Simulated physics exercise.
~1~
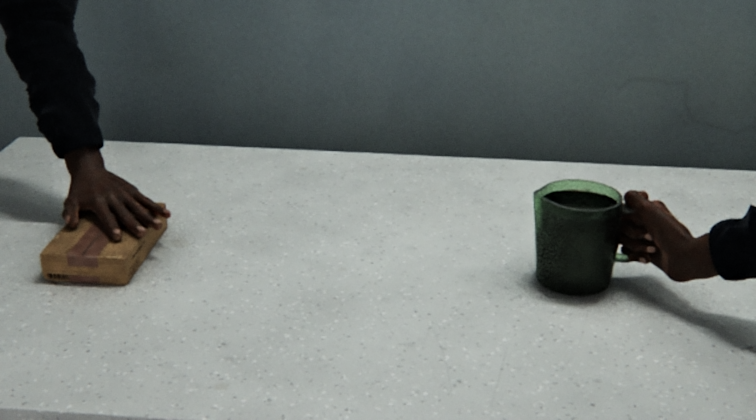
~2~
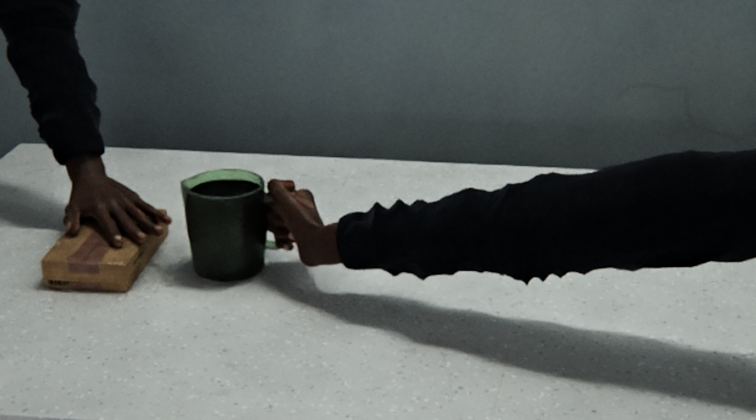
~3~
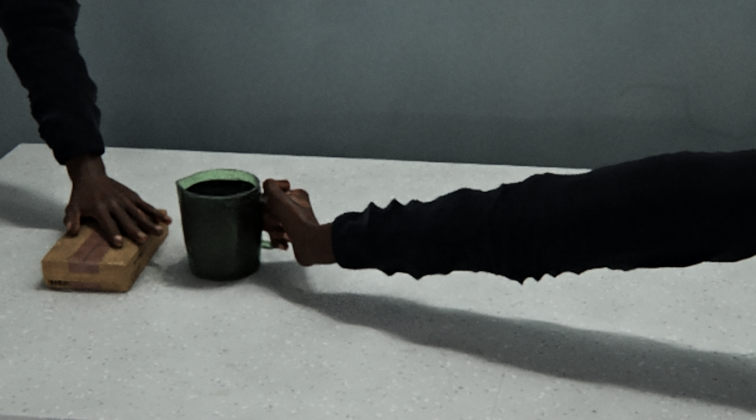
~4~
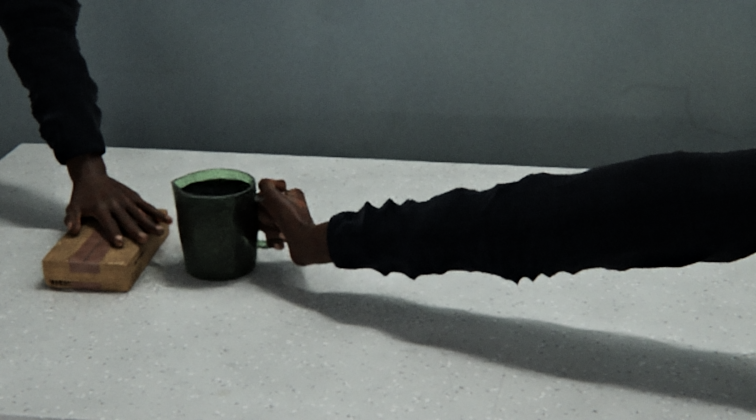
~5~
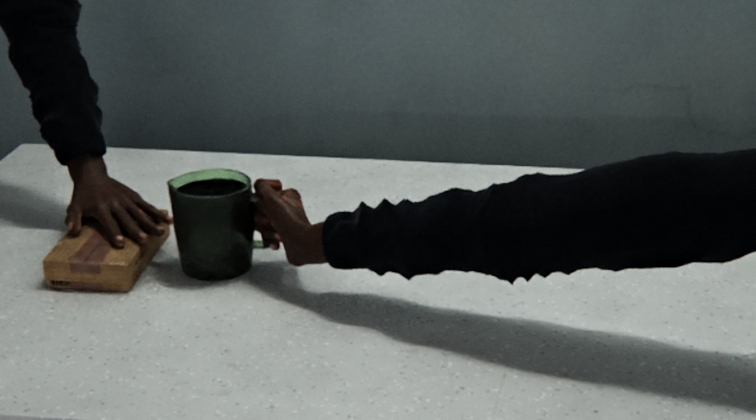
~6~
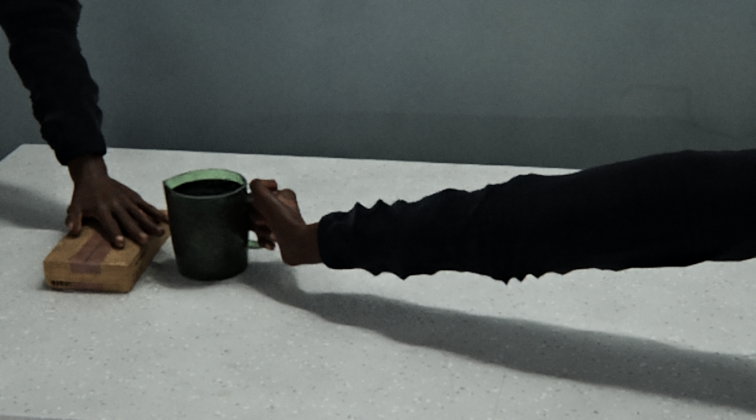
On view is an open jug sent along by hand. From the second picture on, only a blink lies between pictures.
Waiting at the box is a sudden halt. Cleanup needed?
No.
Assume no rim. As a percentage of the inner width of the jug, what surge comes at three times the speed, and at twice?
Roughly 20 percent, then roughly 15 percent.
Soon after, the jug meets the box.
Later, the red wine surges up the wall; the wave climbs under half way to the rim.
In the end, the jug stands at the box; nothing has left it.
